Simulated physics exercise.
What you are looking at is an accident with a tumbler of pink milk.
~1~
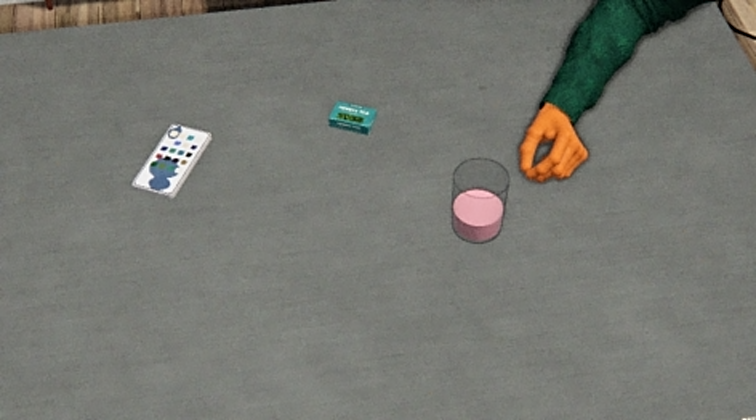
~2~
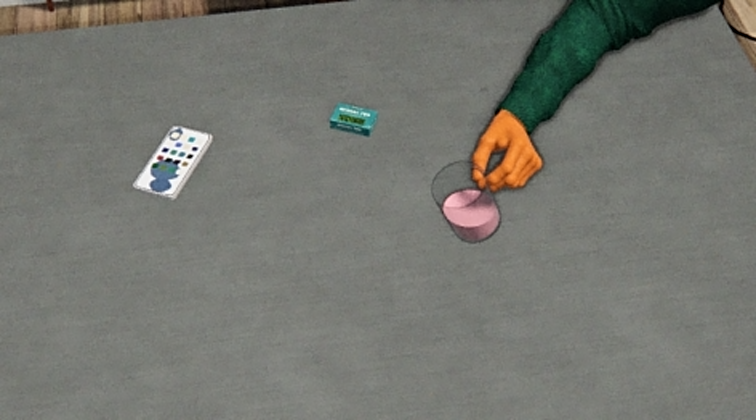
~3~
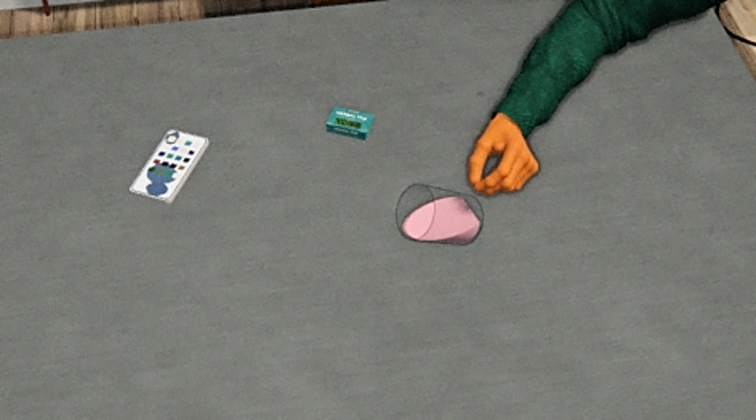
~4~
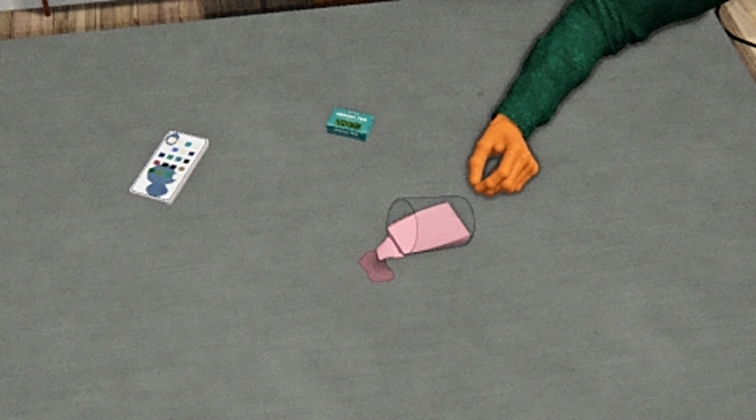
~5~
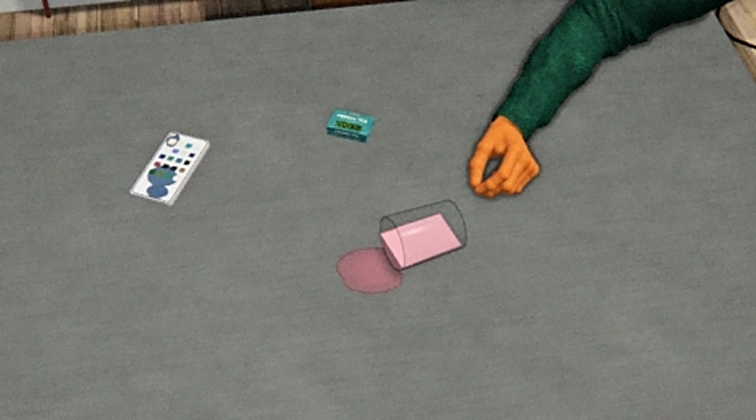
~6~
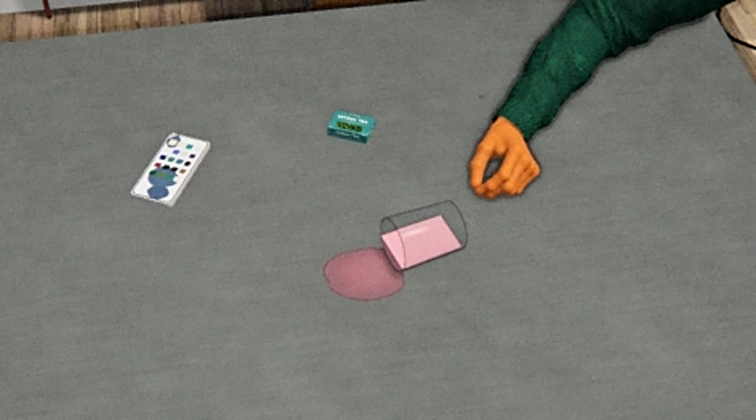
Hand in a green sleeve knocking over a tumbler of pink milk, which topples left and spills a puddle across a grey surface.
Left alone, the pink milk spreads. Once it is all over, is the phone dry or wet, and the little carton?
Once it is over, the phone is dry, the little carton is dry.
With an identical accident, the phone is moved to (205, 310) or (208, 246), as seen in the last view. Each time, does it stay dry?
The first time it gets caught, and the second time it gets caught.
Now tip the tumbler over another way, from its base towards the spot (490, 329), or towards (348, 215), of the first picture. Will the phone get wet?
Toward the first point it avoids the spill; toward the second it is caught by the spill.
Soon after, the puddle covers about as much as a plate; the phone is dry; the little carton is dry.
Later, the puddle covers about as much as a tray; the phone is dry; the little carton is dry.
In the end, the puddle covers about as much as a tray; the phone is dry; the little carton is dry.
